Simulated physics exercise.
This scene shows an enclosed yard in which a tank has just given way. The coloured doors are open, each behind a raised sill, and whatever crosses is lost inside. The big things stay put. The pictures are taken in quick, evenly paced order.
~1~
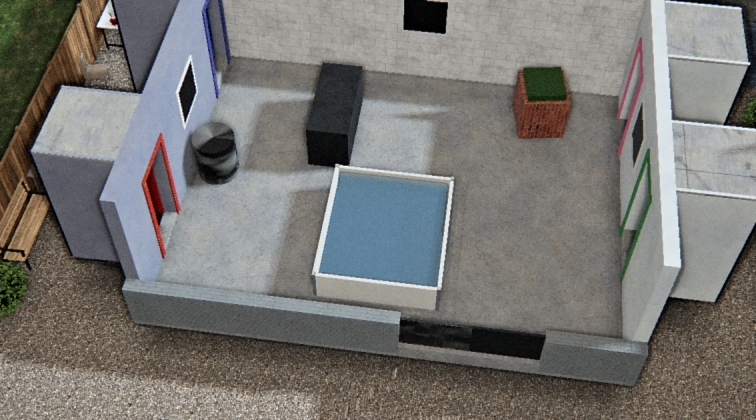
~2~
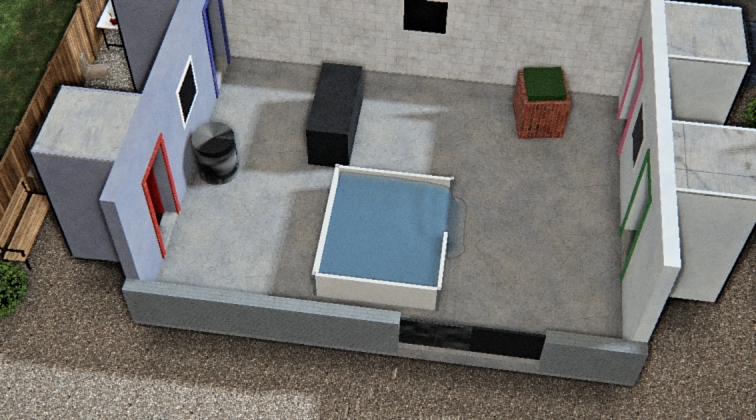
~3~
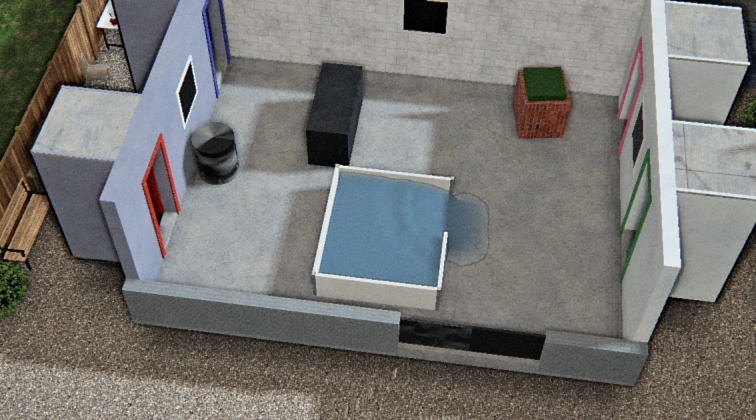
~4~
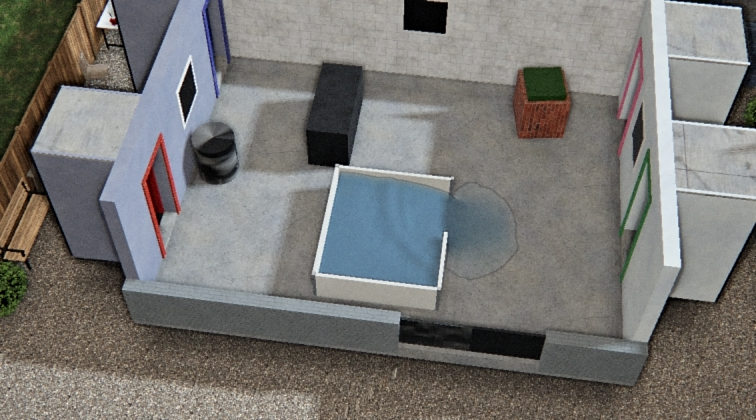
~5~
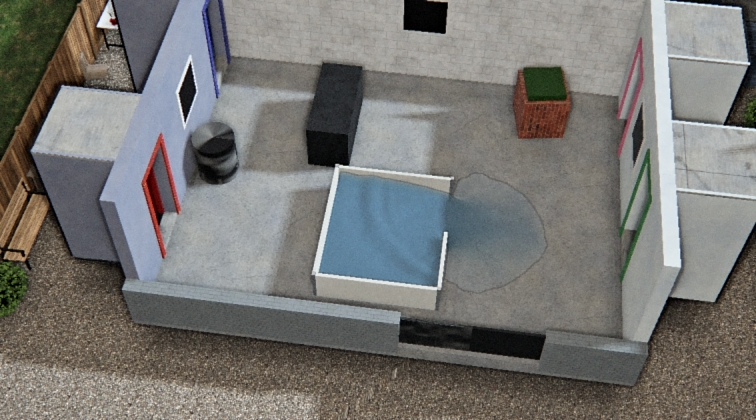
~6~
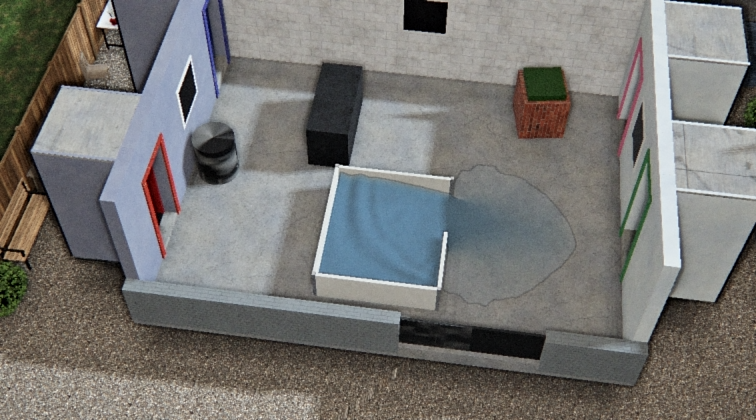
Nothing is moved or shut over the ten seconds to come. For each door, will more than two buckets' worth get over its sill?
Door by door: The red door no, two buckets' worth or less; the blue door no, two buckets' worth or less; the pink door yes, more than two buckets' worth; the green door no, two buckets' worth or less.
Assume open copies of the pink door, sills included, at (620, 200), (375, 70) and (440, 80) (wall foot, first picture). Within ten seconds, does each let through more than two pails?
First crosses the line, second stays short of it, third stays short of it.
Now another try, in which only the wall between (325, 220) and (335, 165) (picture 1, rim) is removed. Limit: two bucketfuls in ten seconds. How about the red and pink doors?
Outcome - red door breaks the threshold, pink door comes in lower.
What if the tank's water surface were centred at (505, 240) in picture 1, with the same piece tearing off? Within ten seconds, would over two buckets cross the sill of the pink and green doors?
Result - pink: Past the limit; green: Past the limit.
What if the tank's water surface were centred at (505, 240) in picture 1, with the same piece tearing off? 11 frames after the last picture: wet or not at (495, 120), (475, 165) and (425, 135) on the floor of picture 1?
Check in sequence: Still parched, still parched, still parched.
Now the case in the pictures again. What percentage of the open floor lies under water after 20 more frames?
Estimate: Some 35 in a hundred.
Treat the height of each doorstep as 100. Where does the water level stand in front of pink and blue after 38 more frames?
Some 340 percent, then some 0 percent.
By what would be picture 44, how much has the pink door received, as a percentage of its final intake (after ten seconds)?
By then roughly 45 percent of the ten-second total is in.
A moment on, water covers 20 % of the floor; the red door not reached, the blue door not reached, the pink door not reached, the green door wet at the sill, nothing in.
Next, water covers 25 % of the floor; the red door not reached, the blue door not reached, the pink door wet at the sill, nothing in, the green door wet at the sill, nothing in.
Then, water covers 35 % of the floor; the red door not reached, the blue door not reached, the pink door over two buckets in, the green door wet at the sill, nothing in.
Later, water covers 55 % of the floor; the red door not reached, the blue door not reached, the pink door far over two buckets in, the green door wet at the sill, nothing in.
In the end, water covers 80 % of the floor; the red door wet at the sill, nothing in, the blue door wet at the sill, nothing in, the pink door far over two buckets in, the green door wet at the sill, nothing in.
